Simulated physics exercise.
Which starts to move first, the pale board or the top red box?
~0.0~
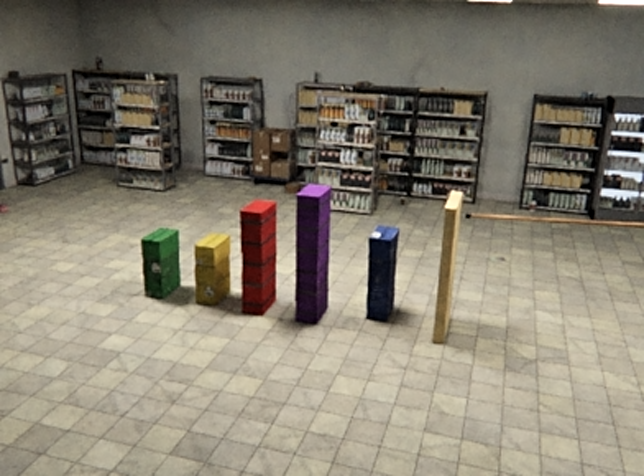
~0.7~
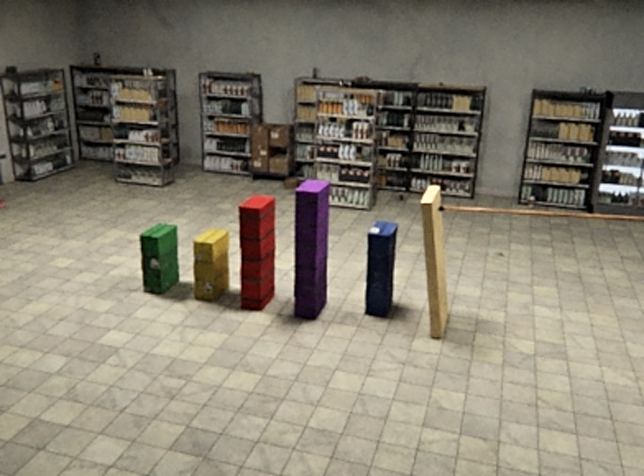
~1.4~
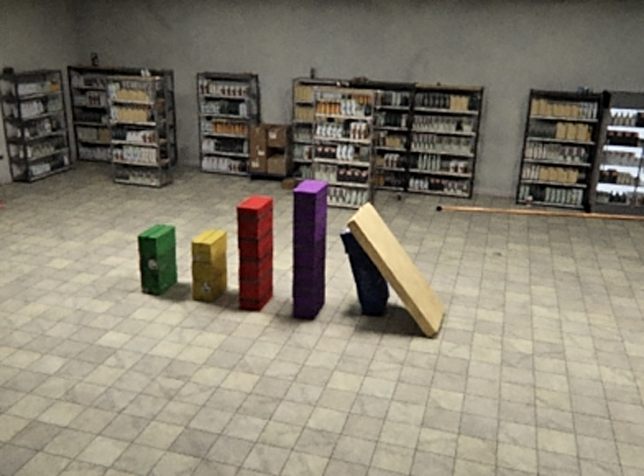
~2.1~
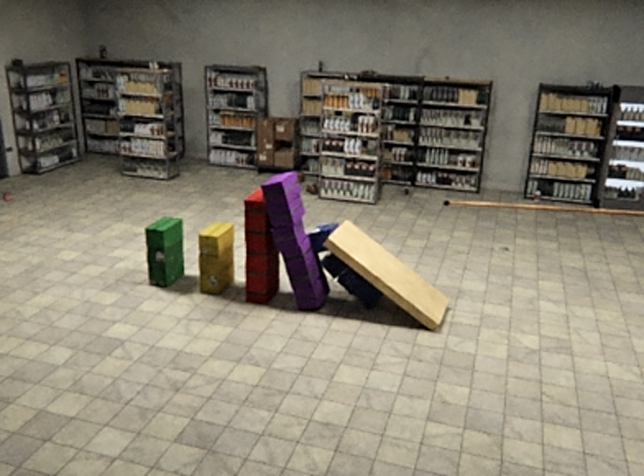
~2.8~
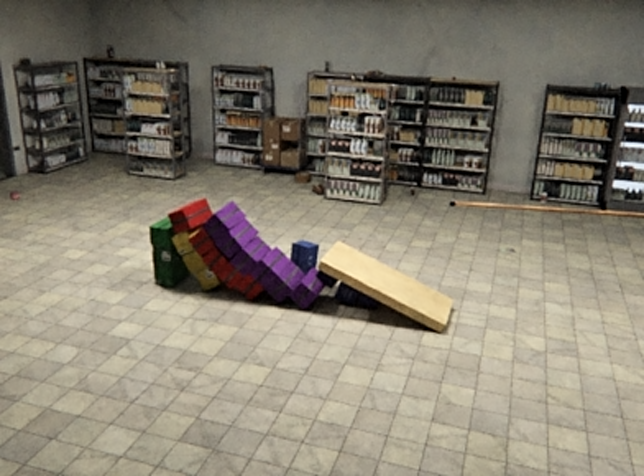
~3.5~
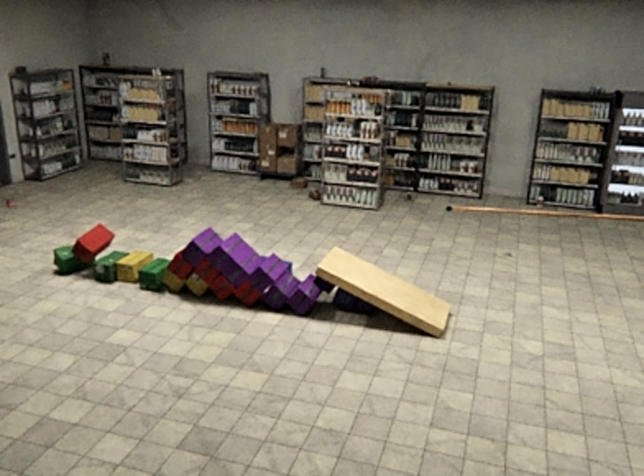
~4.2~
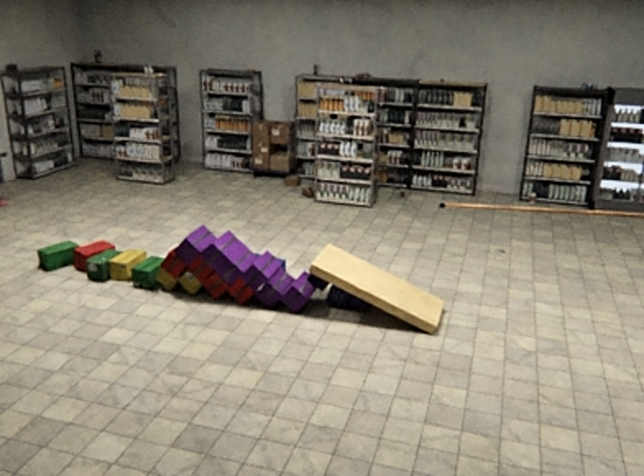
The pale board starts to move first. The top red box only moves later, once the piles to its right are falling.
